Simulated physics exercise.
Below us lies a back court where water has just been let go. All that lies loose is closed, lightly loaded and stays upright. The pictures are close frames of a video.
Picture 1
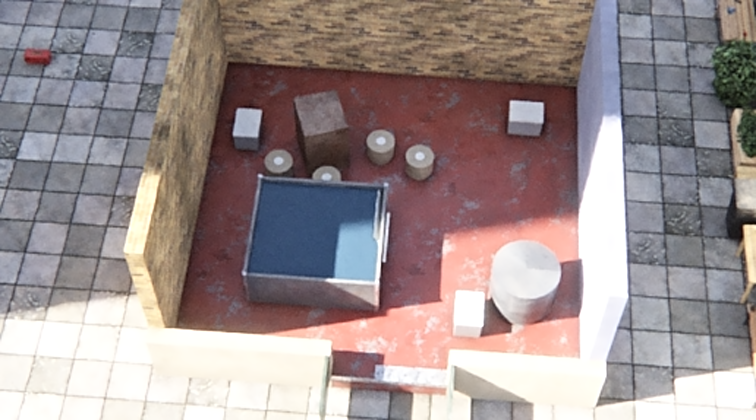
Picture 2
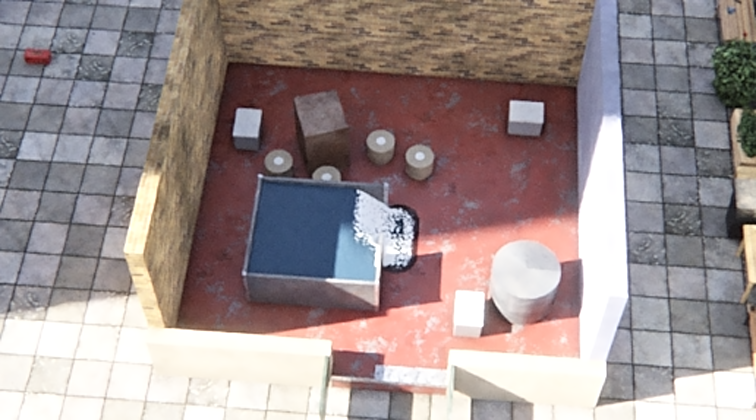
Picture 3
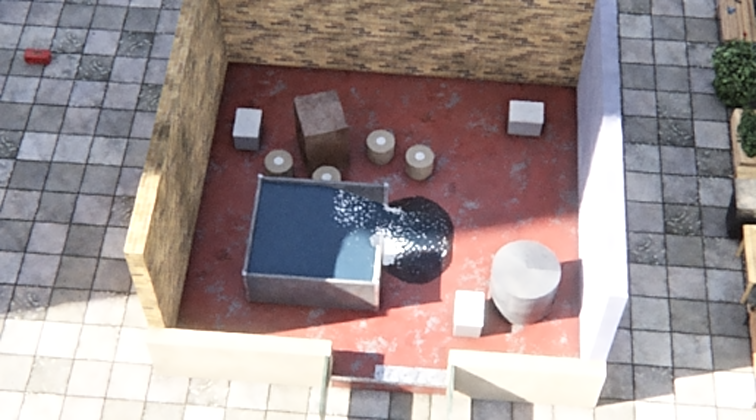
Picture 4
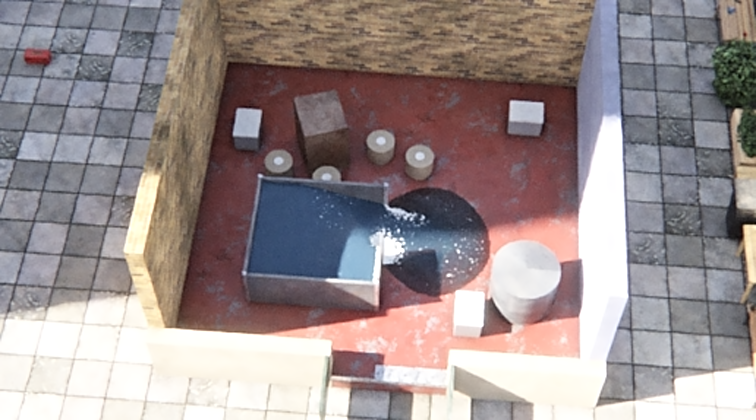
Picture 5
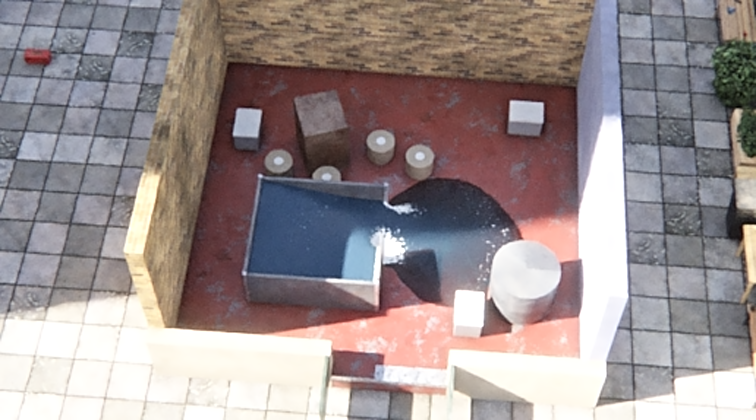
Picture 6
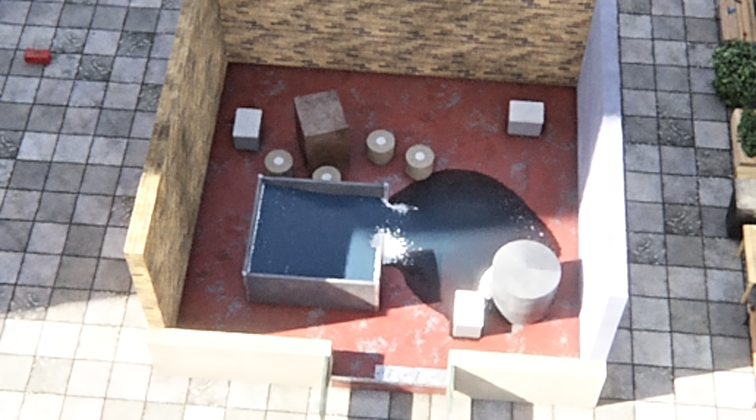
The footage shows a walled courtyard with a red floor, where water bursts from the right side of a square tank and spreads rightward in a dark, widening pool around a pale cylinder, while the surrounding objects stay still.
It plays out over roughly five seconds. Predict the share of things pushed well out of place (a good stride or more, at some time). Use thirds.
It is not even a third.
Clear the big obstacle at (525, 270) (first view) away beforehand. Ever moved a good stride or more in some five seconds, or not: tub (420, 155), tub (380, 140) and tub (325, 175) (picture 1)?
In that order: Under that, not that far, not that far.
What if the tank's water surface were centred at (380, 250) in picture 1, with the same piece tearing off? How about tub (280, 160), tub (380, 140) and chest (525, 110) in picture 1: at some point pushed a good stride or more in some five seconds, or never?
In that order: Short of that, never so far, swept aside.
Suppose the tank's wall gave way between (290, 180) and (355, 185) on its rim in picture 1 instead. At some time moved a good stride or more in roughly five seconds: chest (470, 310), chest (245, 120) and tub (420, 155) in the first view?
In that order: Short of that, moved that far, moved that far.
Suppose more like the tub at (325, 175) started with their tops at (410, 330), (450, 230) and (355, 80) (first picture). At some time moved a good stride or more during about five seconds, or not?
In turn: Short of that, yes, short of that.
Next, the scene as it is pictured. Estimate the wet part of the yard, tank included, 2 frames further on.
Roughly 30 per cent.
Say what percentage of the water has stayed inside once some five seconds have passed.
Some 100 per cent.
A moment on, 0 of 7 are well off their spots; 0 afloat.
Next, 0 of 7 are well off their spots; 0 afloat.
Later, 2 of 7 are well off their spots; 0 afloat.
In the end, 2 of 7 are well off their spots, and 2 have been at some point; 0 afloat.
